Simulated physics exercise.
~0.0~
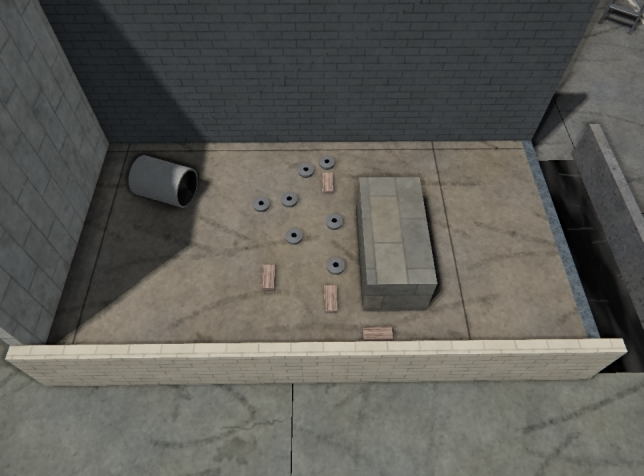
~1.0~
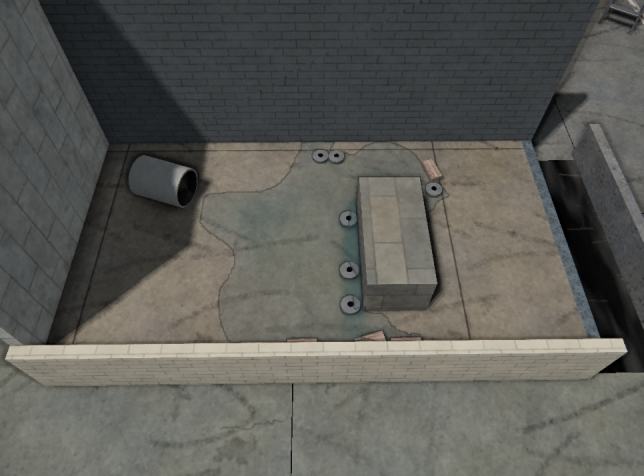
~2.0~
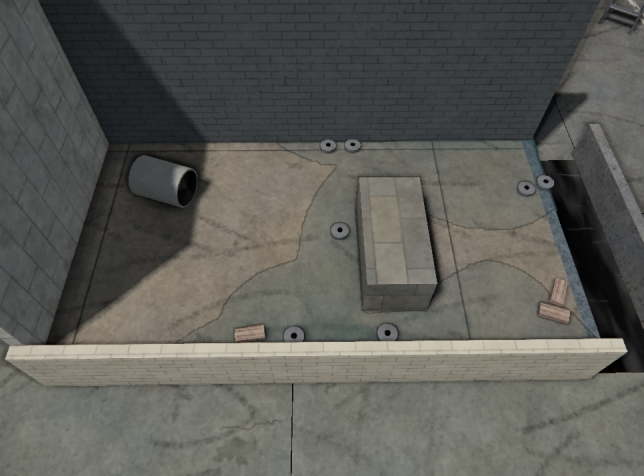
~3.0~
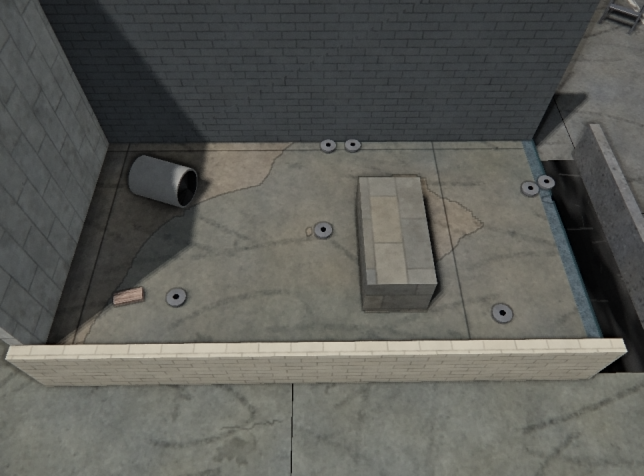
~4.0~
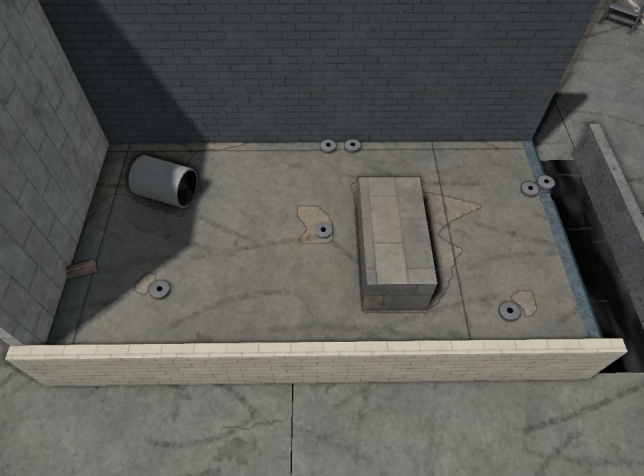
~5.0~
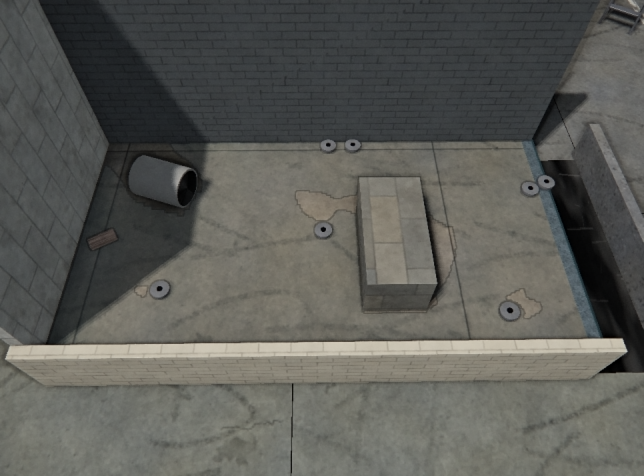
Water spreading across a walled yard from a tipped drum, sweeping bricks and round lids outward, leaving scattered lids and one brick.
